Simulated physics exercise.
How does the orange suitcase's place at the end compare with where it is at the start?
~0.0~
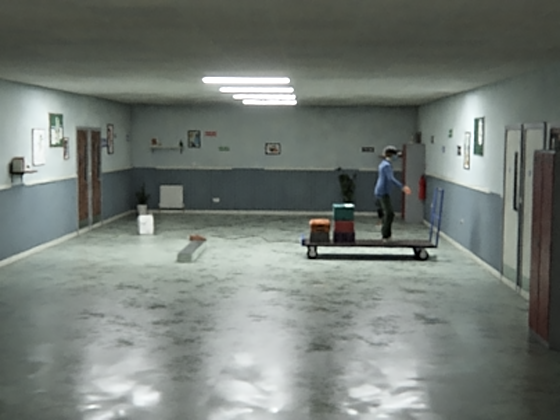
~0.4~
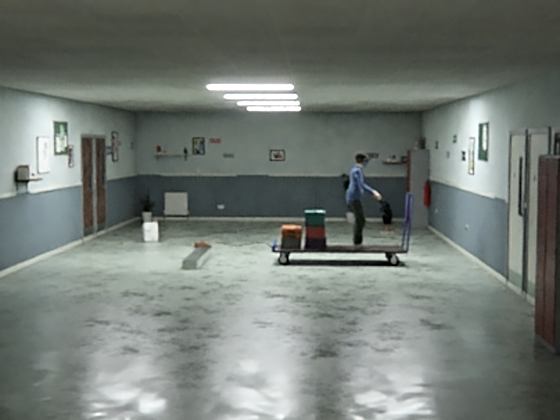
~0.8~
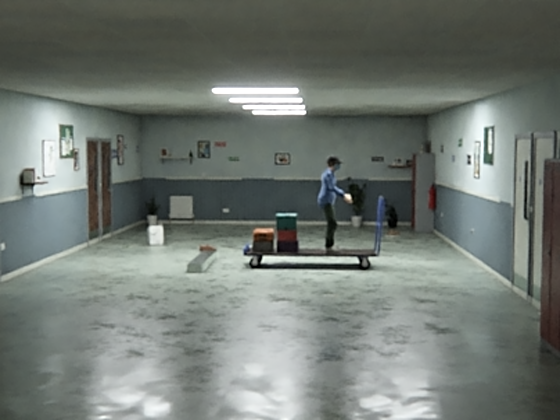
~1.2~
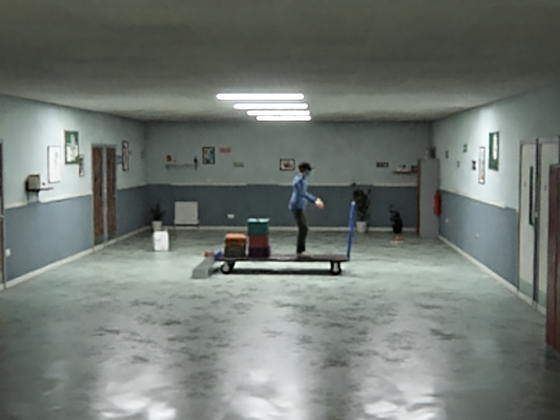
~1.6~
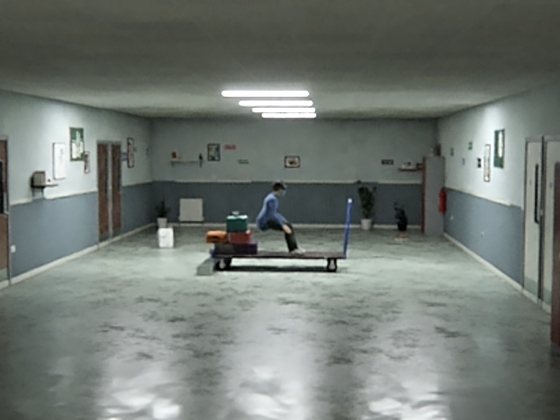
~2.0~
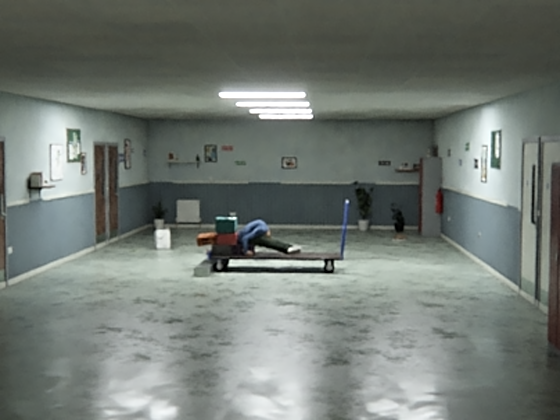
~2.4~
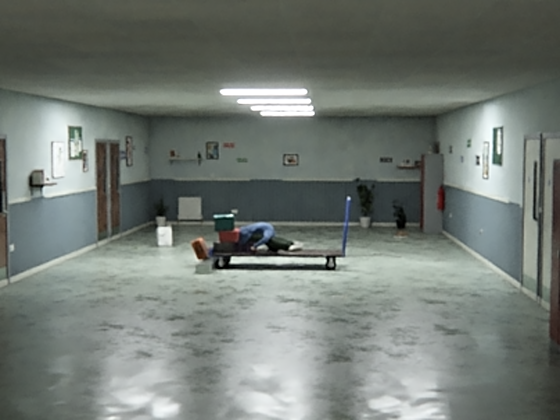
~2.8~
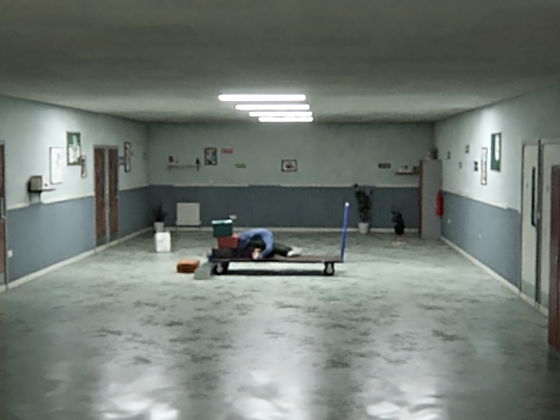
At the start the orange suitcase rides on the left end of the trolley deck, toward the right side of the room. At the end it lies on the floor by the kerb, farther left and just off the front of the trolley.
